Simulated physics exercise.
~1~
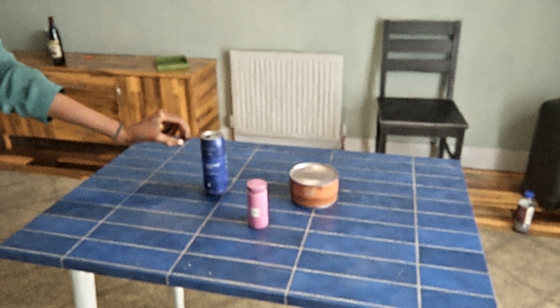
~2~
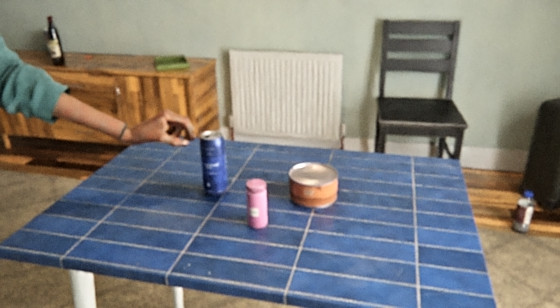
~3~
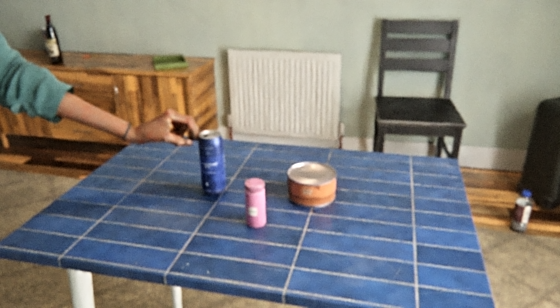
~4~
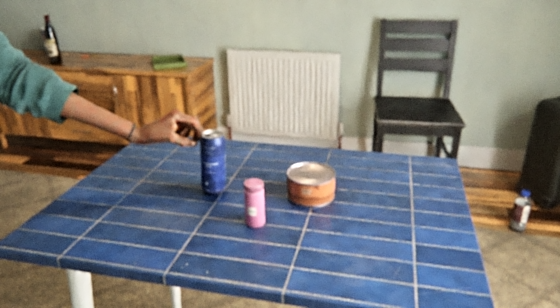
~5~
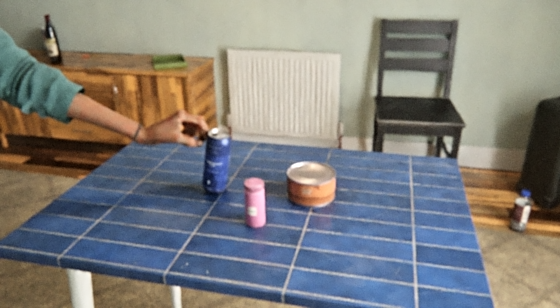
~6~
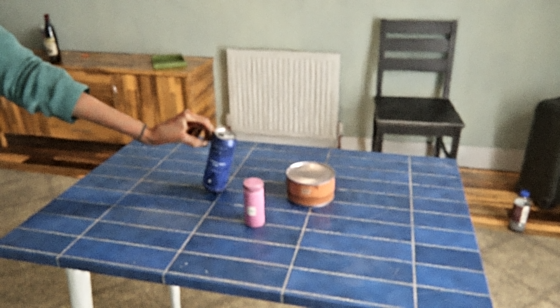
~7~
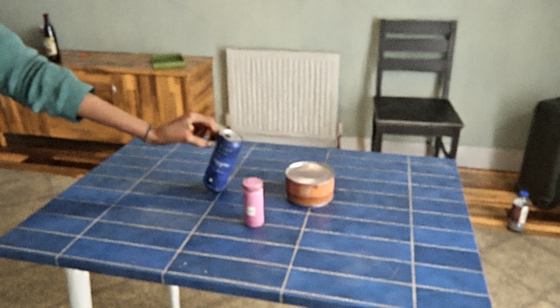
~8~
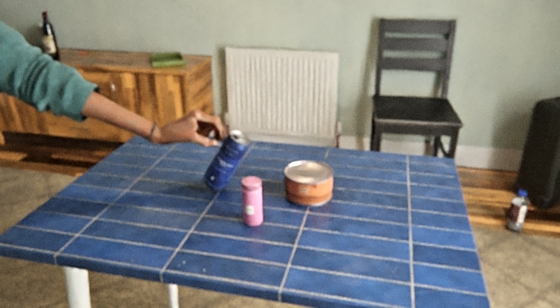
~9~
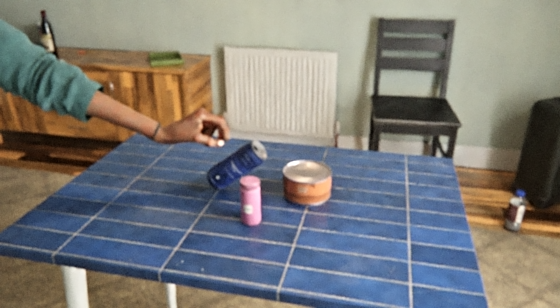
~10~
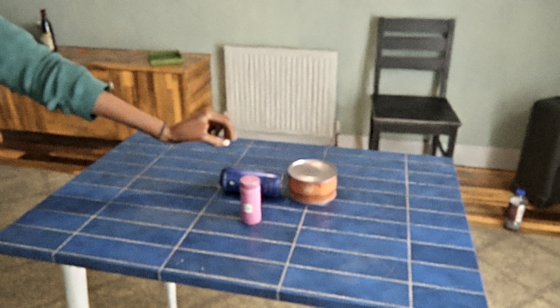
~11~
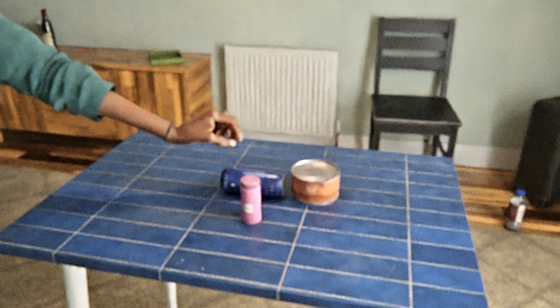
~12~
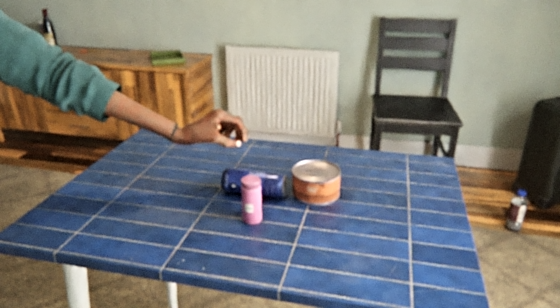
A blue can stands on a blue tiled table, seen from slightly above with a little sway, behind a small pink shaker and left of a round copper-coloured tin with a pale lid. Beyond are a wooden cabinet with a bottle, a white radiator and a dark chair. A hand in a green sleeve reaches in from the left and touches the can near its top. The can leans to the right, tilting further as the hand pushes. It topples onto its side behind the shaker, which stays upright. The can ends lying beside the tin, the hand hovering above.
